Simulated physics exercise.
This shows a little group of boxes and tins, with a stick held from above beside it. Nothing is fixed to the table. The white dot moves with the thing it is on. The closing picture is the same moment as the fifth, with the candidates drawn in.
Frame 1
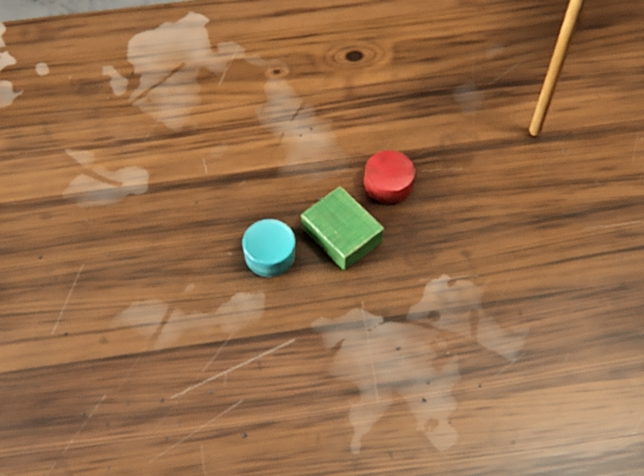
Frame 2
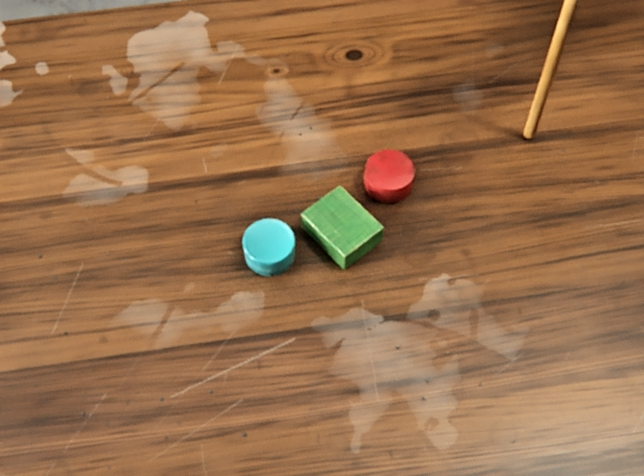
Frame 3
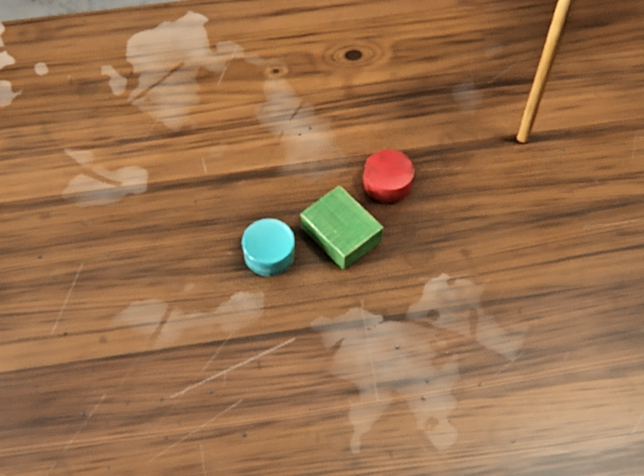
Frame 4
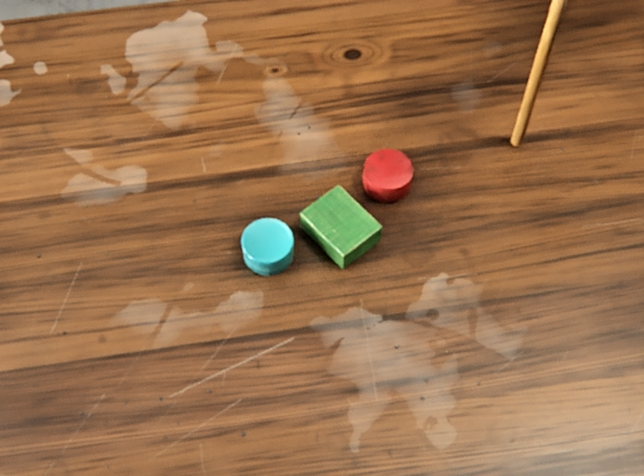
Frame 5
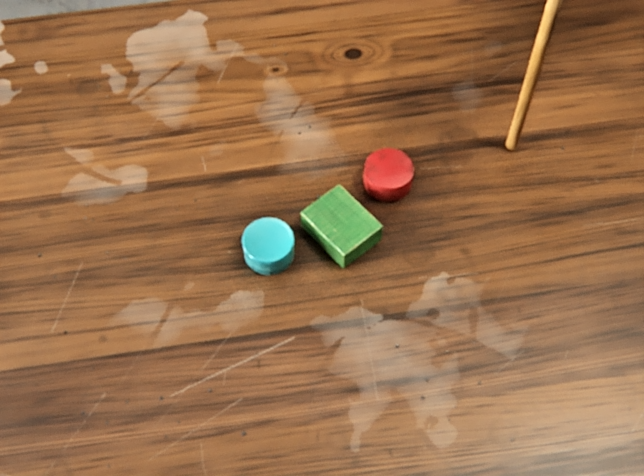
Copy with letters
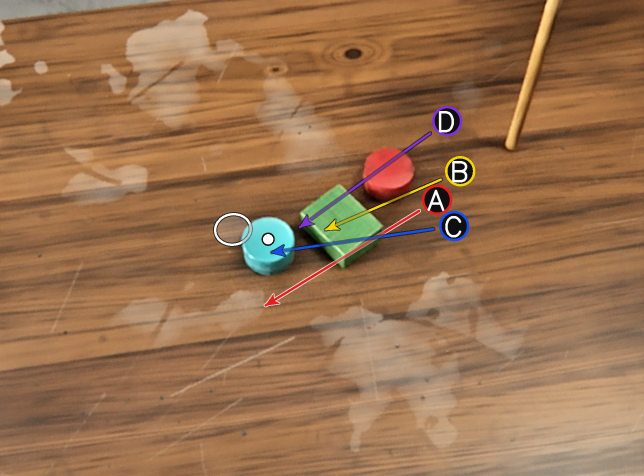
A thin wooden stick moves slightly left and down beside a still green block, turquoise tub and red tin.
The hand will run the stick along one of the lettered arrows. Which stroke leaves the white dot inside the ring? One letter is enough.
A is the one.
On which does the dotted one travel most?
Stroke C.
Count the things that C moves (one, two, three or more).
It moves two.
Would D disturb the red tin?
Yes.
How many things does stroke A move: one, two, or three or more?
In all, two.
On the marked copy, A from (419, 211) to (265, 306); B from (441, 180) to (326, 230); C from (433, 229) to (272, 252); D from (430, 133) to (300, 227); the ring at (233, 229); the white dot at (268, 239).
Taking A. A third of the way, foot of the stick (366, 245); turquoise tub (269, 247); green block (328, 228).
Two thirds of the way, foot of the stick (311, 278); turquoise tub (237, 238); green block (302, 234).
When it is over, foot of the stick (265, 306); turquoise tub (235, 237); green block (301, 234); the dot on the turquoise tub is in the ring.
As for the rest, B leaves the dotted thing at (247, 265); C leaves the dotted thing at (199, 236); D leaves the dotted thing at (268, 248).
